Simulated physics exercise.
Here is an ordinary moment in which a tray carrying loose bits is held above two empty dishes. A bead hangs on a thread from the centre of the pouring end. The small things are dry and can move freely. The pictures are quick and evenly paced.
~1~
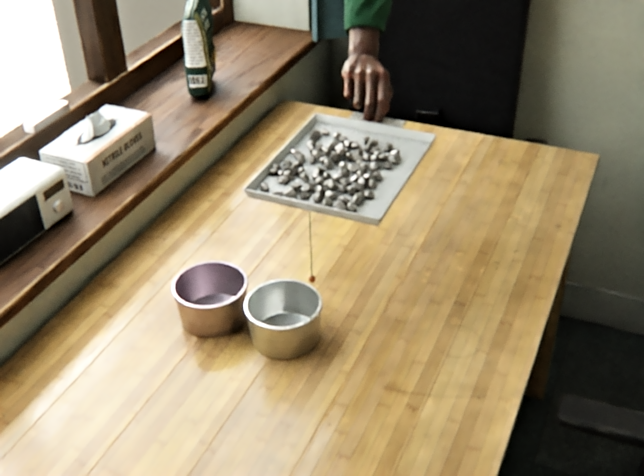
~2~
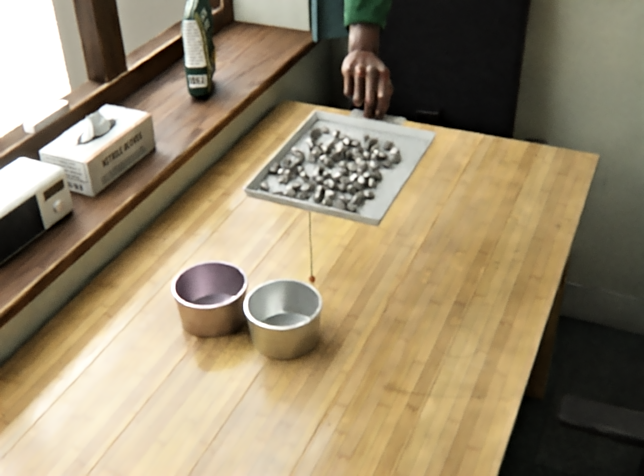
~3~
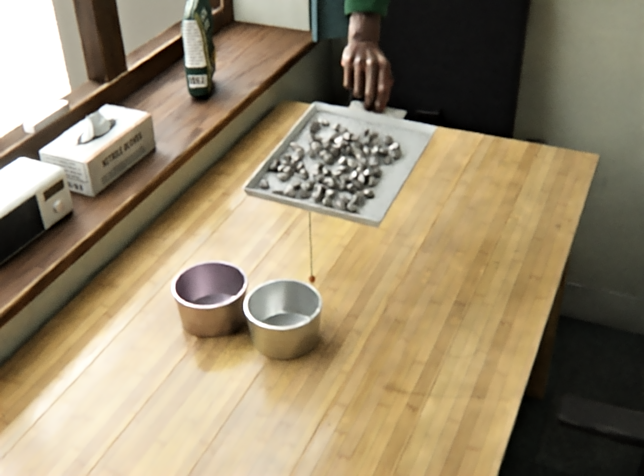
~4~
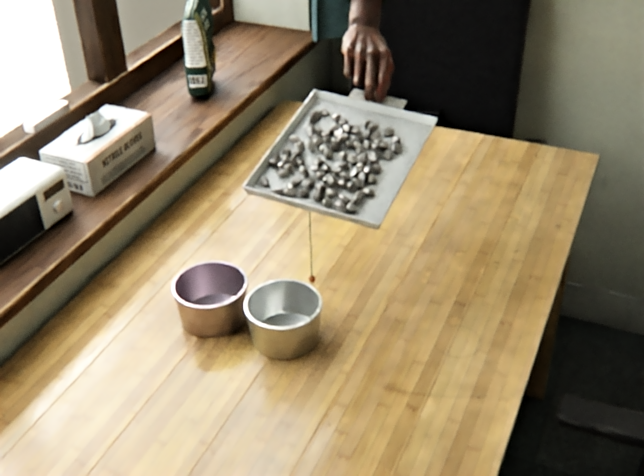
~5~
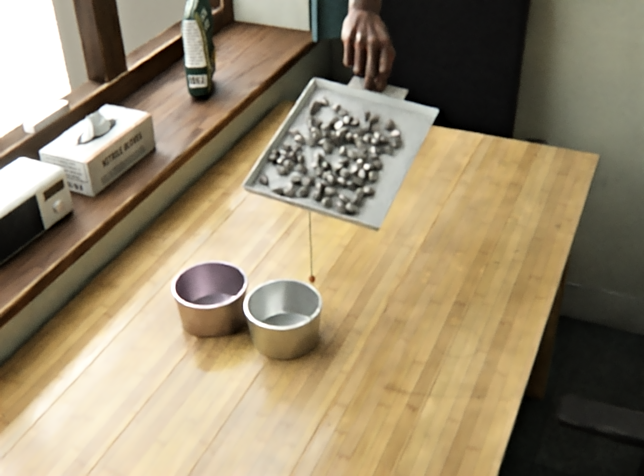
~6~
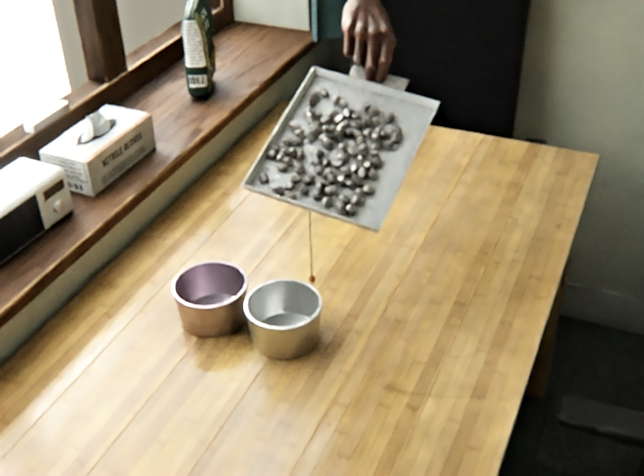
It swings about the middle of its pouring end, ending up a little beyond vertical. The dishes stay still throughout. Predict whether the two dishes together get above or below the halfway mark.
Below.
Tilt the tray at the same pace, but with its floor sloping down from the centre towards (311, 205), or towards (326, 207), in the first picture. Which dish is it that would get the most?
Record: Try 1, the dish at the right; try 2, the dish at the right.
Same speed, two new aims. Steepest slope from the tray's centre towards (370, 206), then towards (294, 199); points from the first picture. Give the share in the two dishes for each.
I'd expect around 0 in a hundred first and around 70 in a hundred second.
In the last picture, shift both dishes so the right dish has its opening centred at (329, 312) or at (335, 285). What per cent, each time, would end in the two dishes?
60 per cent the first time, 10 per cent the second time.
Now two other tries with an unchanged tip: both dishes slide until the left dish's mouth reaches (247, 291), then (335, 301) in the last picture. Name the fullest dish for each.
For the two places in order: The rightward one, the leftward one.
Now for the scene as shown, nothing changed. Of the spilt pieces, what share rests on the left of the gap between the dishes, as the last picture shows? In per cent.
Close to 0 per cent of the spill, I think.
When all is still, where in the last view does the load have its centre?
The centre ends up roughly at (354, 351).
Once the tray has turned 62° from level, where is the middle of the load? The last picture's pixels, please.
Somewhere around pixel (342, 199) in the last picture.
Just after the last frame, tray tipped steeply; almost all on the tray; just a few in the air.
A moment on, tray tipped right over; about a tenth on the tray; about a tenth in the right dish; roughly two thirds outside both; roughly a quarter in the air.
Further on, tray tipped past a quarter turn; about a tenth in the right dish; the larger part outside both.
When it is over, tray tipped past a quarter turn; about a tenth in the right dish; not one in the left dish; the larger part outside both.
